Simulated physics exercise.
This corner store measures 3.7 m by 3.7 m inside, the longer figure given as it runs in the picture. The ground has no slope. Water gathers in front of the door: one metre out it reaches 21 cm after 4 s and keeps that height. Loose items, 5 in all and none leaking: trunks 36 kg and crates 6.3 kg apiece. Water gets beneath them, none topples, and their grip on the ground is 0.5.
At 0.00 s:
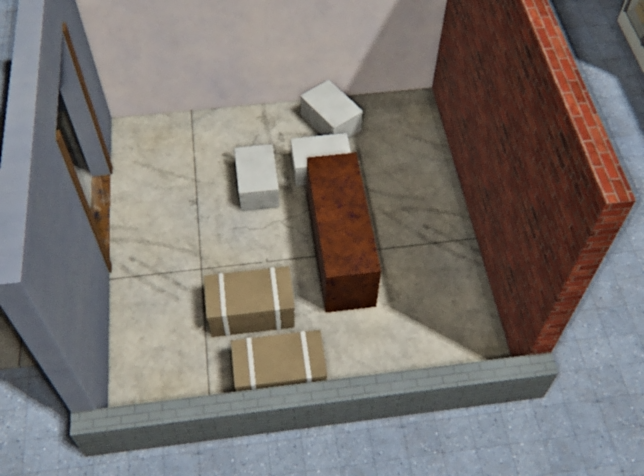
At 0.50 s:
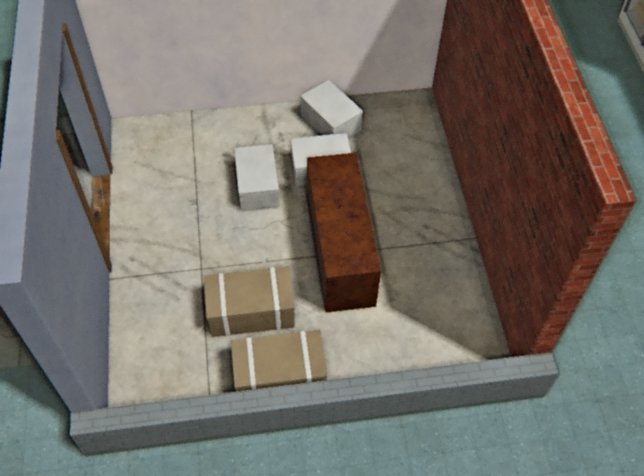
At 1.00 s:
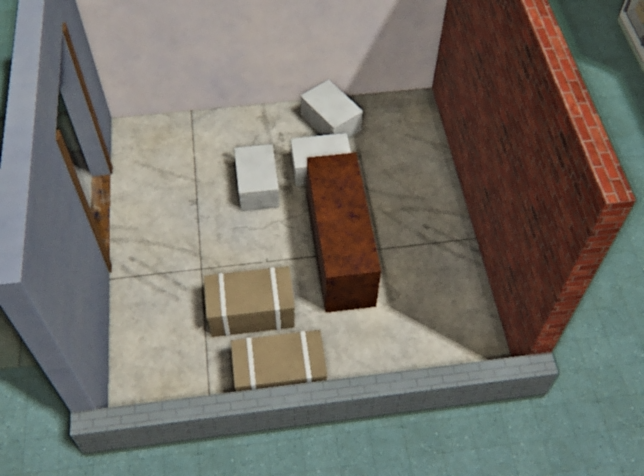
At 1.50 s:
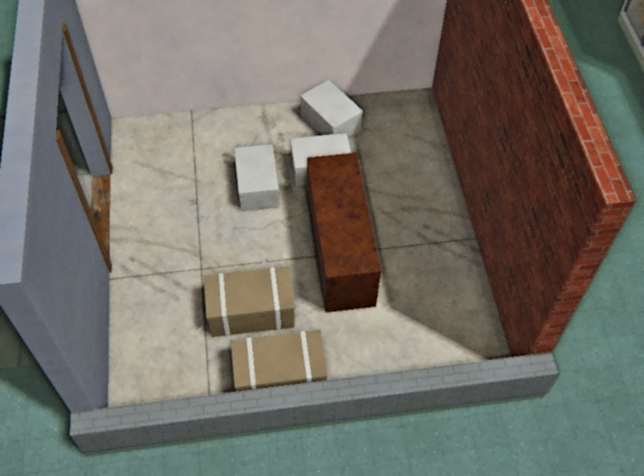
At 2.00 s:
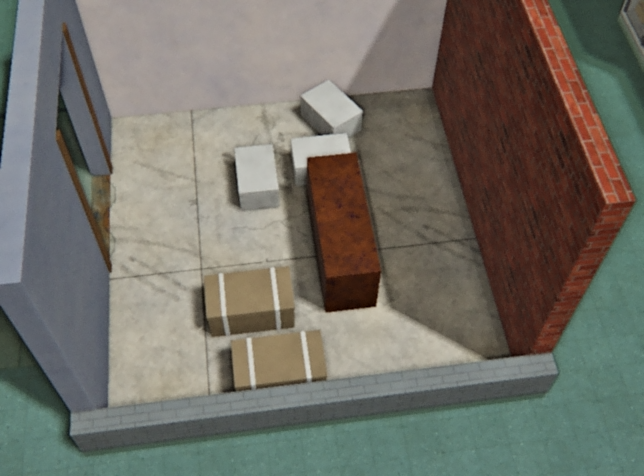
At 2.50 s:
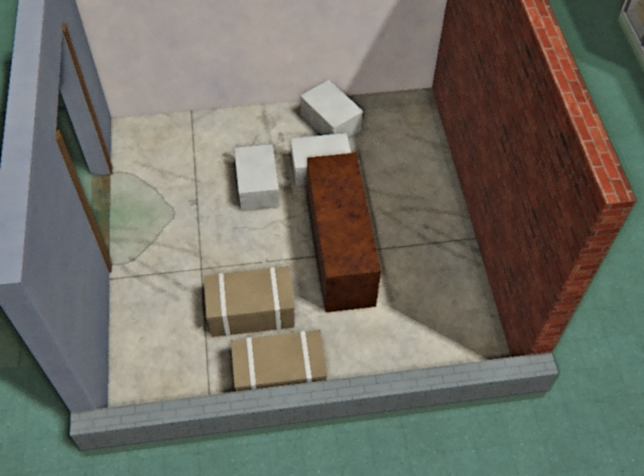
Greenish water spreads over the paved ground outside a small open-topped room, while the strapped tan trunks, pale crates and tall rust-brown block inside stay where they are. The doorway on the left then opens, and a shallow puddle creeps through it onto the pale floor, short of the crates.
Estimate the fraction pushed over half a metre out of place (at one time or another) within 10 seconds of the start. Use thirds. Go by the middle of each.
It is between one and two thirds.
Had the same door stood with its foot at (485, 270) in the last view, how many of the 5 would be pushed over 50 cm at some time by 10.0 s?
In that case 3 of them.
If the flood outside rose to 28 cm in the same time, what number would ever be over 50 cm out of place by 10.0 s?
In that case 5 of them.
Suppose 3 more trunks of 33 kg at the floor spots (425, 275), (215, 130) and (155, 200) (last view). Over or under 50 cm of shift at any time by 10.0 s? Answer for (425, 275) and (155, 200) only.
In turn: Less, over.
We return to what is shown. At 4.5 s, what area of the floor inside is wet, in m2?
Some 5.5 m2.
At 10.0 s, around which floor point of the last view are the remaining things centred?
Near (351, 345).
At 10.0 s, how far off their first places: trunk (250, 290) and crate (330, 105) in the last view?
In turn: 20 cm, 300 cm.
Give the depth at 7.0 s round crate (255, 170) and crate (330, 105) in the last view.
Roughly 8 and 12 cm.
After 3.5 s 0 of 5 are over 50 cm from their spots; 0 afloat.
After 4.5 s 0 of 5 are over 50 cm from their spots; 1 afloat.
After 7.0 s 3 of 5 are over 50 cm from their spots; 3 afloat.
After 10.0 s 3 of 5 are over 50 cm from their spots, and 3 have been at some point; 4 afloat.
